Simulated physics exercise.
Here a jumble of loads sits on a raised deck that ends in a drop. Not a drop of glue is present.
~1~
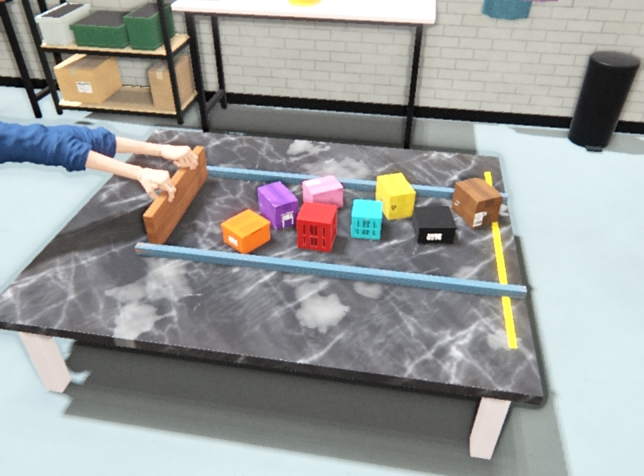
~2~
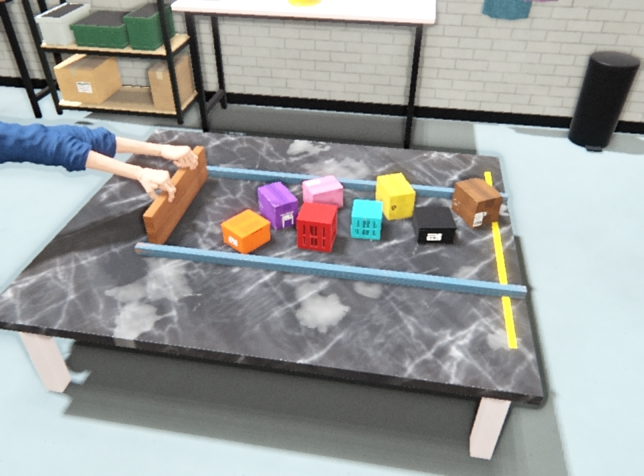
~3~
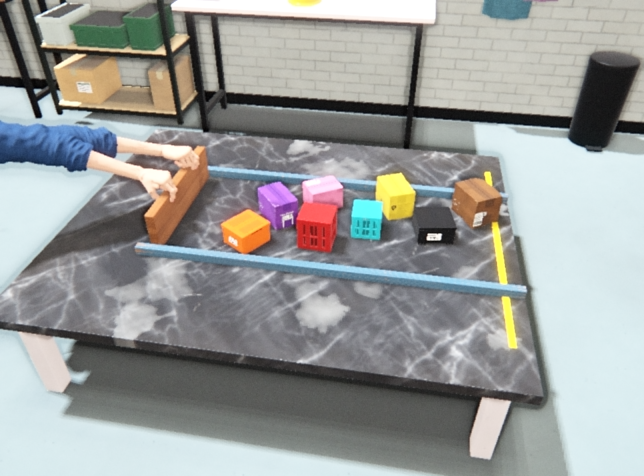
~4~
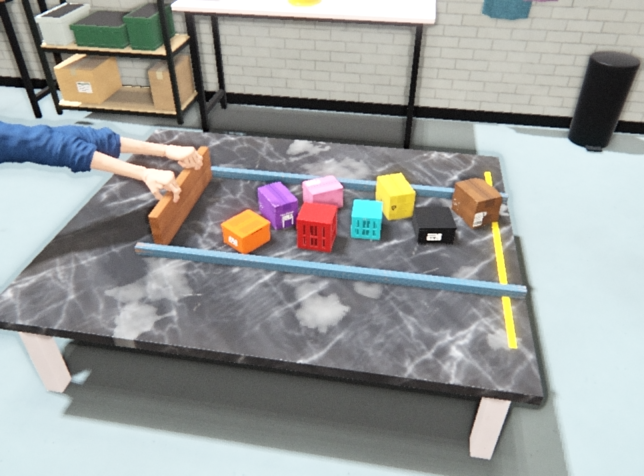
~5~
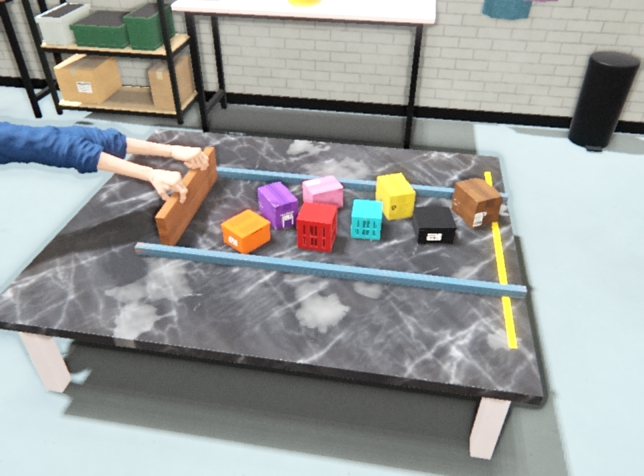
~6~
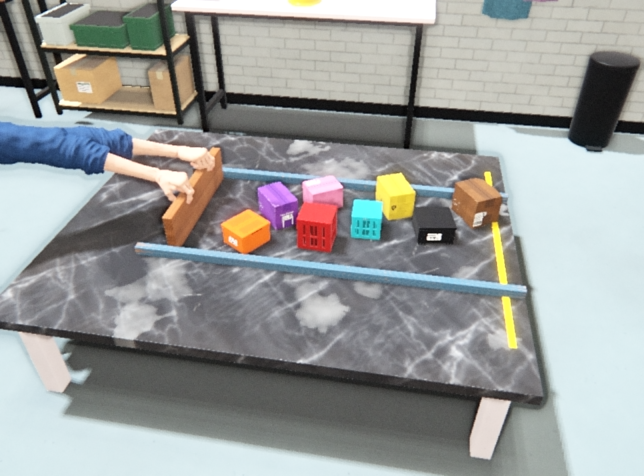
A wooden plank held upright by two hands slides slightly right across a marbled table, while the colourful boxes remain still.
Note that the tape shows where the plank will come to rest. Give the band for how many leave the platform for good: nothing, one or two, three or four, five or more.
Band: Five or more.
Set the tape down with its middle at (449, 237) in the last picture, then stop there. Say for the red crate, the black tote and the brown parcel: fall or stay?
In the end the red crate keeps its place, the black tote drops and the brown parcel drops.
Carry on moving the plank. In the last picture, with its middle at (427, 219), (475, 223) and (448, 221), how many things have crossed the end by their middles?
In order: 0, 5, 2.
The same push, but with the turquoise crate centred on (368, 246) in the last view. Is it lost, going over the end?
Then it comes down.
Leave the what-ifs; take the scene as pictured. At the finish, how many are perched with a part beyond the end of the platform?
3, I think.
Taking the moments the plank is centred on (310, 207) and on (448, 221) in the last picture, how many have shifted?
That gives 5 for the first and 8 for the second.
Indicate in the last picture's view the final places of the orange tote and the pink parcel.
Middles: Around (521, 260) and around (509, 205).
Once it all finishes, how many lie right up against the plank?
The count comes out at 3.
A little later, none off yet; brown parcel at rest near (476, 203); black tote at rest near (433, 225); yellow box at rest near (395, 196).
When it is over, the number that fall off is five or more; down, red crate, turquoise crate, yellow box, black tote and brown parcel.
